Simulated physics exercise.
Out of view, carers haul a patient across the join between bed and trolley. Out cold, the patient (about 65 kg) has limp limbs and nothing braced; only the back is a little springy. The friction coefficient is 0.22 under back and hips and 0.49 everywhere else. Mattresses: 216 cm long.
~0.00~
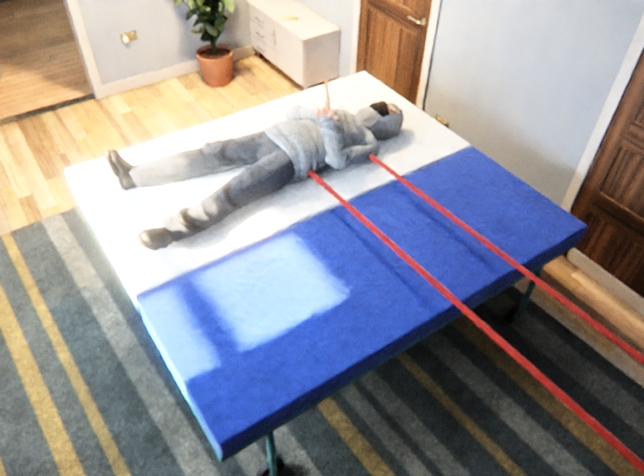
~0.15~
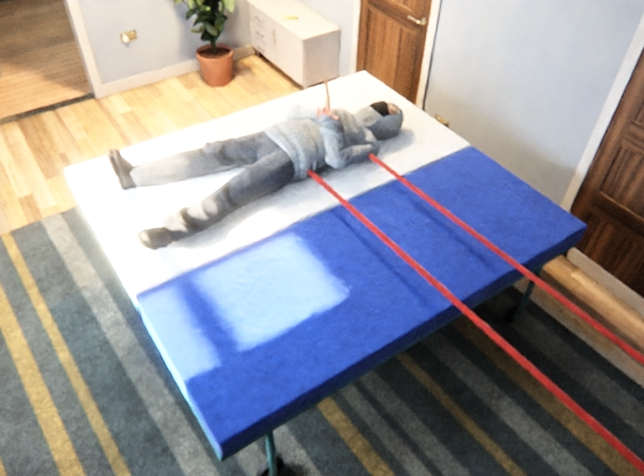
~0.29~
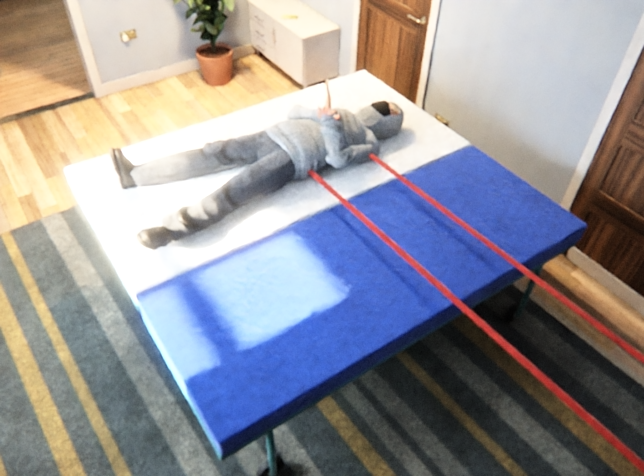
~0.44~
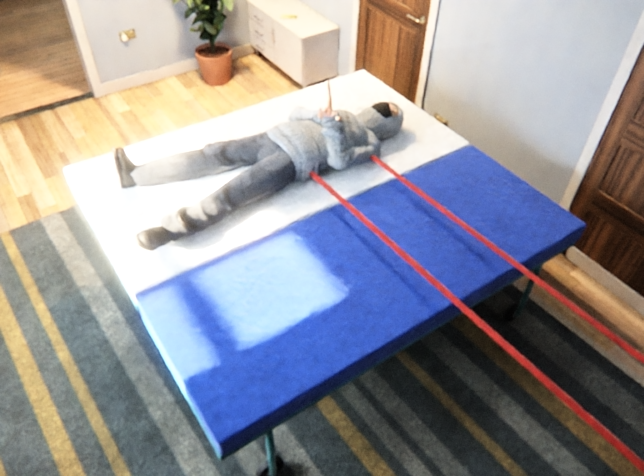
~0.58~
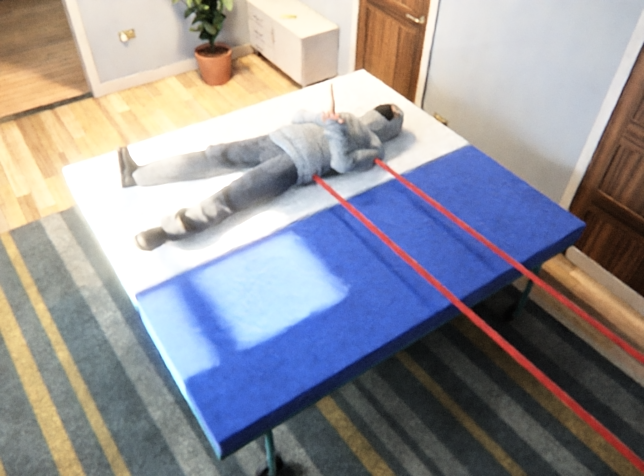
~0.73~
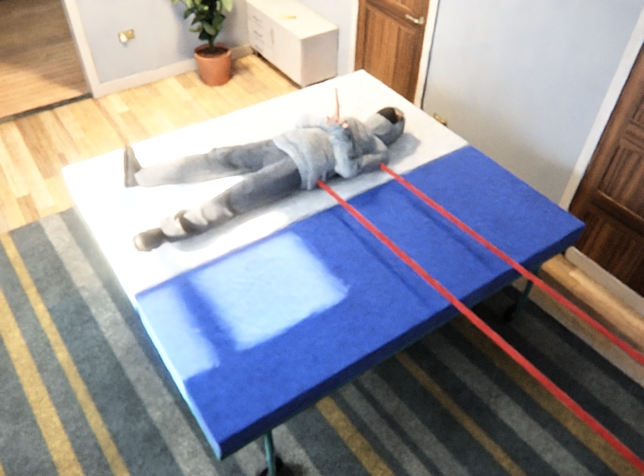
At first, a figure in grey clothes and a dark hood lies still on the white part of a white and blue platform, with two red straps stretching off to the lower right. Then the straps draw the hips and torso slightly to the right, while the legs shift only a little.
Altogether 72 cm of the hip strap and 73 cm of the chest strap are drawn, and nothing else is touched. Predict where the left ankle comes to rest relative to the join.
The left ankle comes to rest before reaching the join.
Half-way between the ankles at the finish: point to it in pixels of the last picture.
Roughly (206, 211).
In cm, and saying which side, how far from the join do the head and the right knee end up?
Result: Head = 28 cm past, right knee = 12 cm short.
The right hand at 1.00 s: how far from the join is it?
Short of it, by close to 14 cm.
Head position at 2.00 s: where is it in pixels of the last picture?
The head should be near (460, 176).
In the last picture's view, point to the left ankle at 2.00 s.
Roughly at pixel (200, 235).
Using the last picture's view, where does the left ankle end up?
End point, final frame: Around (204, 238).
After 1.00 s the left ankle is 17 cm short of the join, near (167, 232) in the last picture's view.
After 1.50 s the left ankle is 15 cm short of the join, near (182, 231) in the last picture's view.
After 2.00 s the left ankle is 10 cm short of the join, near (200, 235) in the last picture's view; the left hand 26 cm past the join.
Final state at 3.0 s, head crosses the join; left hand crosses the join; right hand crosses the join; left ankle stops short of the join; right ankle stops short of the join; right knee stops short of the join.
